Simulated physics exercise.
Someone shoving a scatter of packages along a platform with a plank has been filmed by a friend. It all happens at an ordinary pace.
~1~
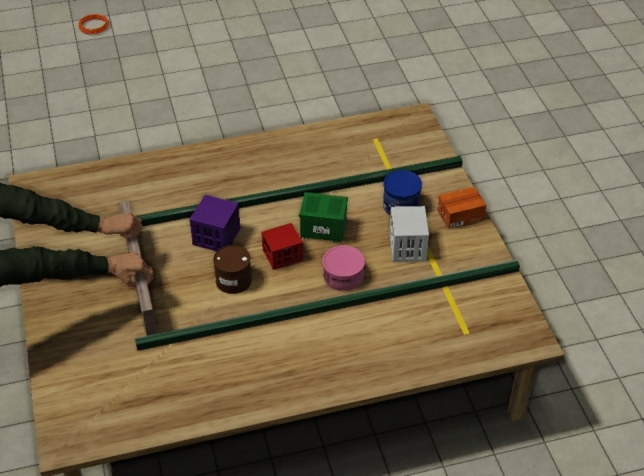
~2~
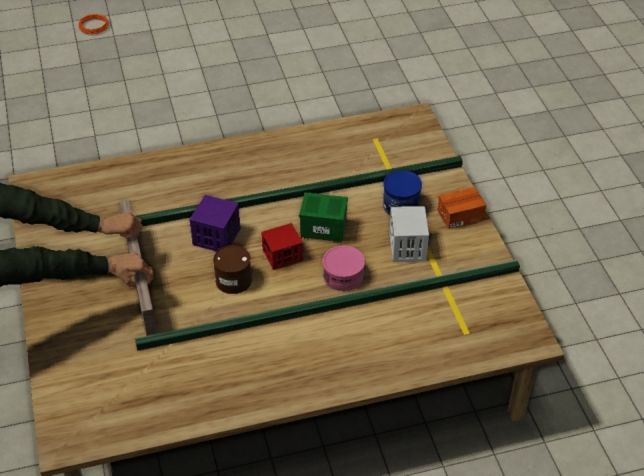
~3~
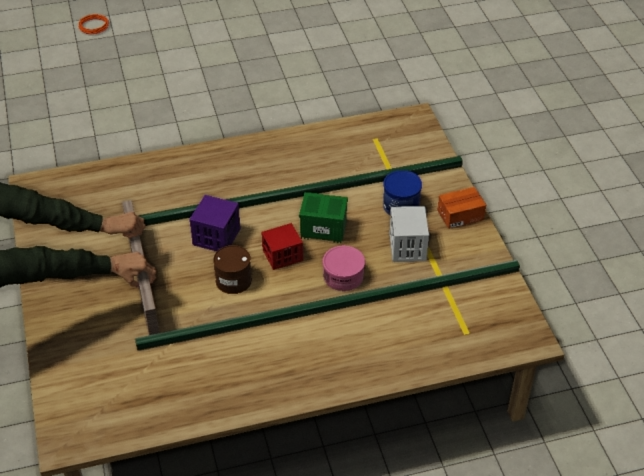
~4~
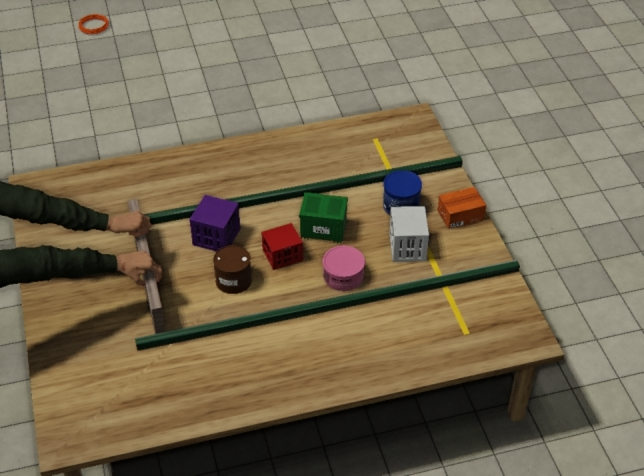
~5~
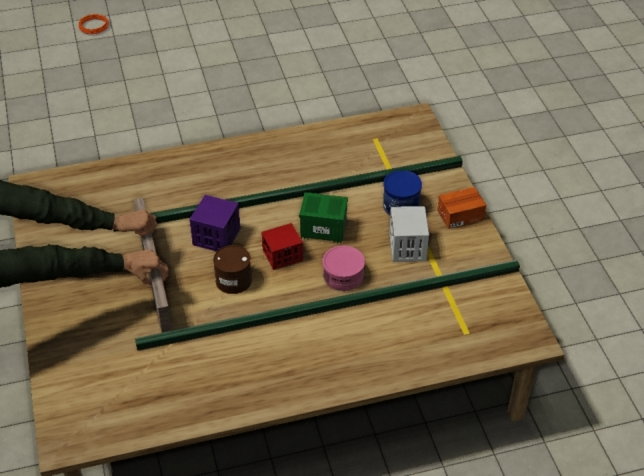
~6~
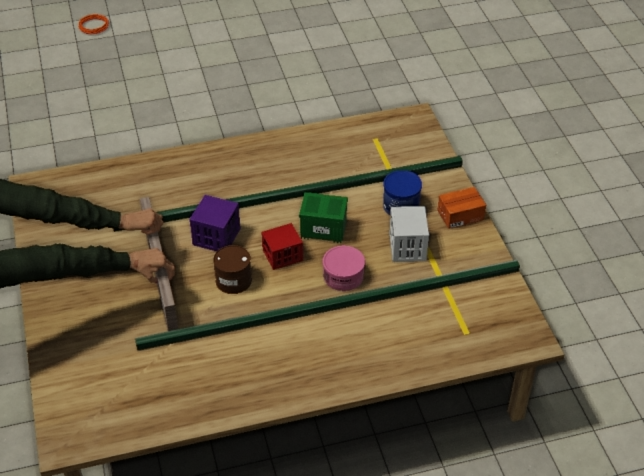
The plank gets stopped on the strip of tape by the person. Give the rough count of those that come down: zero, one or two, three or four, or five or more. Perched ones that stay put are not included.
Fallen: One or two.
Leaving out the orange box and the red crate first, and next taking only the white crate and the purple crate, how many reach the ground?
You'd count 0 the first time and 0 the second time.
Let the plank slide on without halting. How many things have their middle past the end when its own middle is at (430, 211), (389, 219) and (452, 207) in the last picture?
Respectively 2, 0 and 4.
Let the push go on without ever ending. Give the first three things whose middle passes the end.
First the orange box, then the blue pail, then the white crate.
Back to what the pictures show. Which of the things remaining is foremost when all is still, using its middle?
Foremost: The white crate.
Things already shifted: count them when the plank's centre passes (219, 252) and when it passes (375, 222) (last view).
The first count is 2, and then it's 8.
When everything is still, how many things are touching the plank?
3.
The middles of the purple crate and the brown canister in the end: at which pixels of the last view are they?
The purple crate comes to rest close to (417, 176), while the brown canister rests close to (440, 227).
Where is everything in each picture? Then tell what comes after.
The first picture shows orange box (462, 208); blue pail (402, 195); white crate (409, 234); plank (138, 268); tape (417, 228).
The second picture shows blue pail (402, 195); brown canister (233, 270).
The third picture shows white crate (409, 234); green tote (324, 218).
The fourth picture shows orange box (462, 208); plank (146, 266).
The fifth picture shows blue pail (402, 195); purple crate (215, 224).
The sixth picture shows orange box (462, 208); blue pail (402, 195); white crate (409, 234); plank (159, 264); tape (417, 228).
Soon after, none off yet; orange box at rest near (462, 208); blue pail at rest near (402, 195); white crate at rest near (409, 234).
In the end, the number that fall off is one or two; gone, blue pail and orange box.
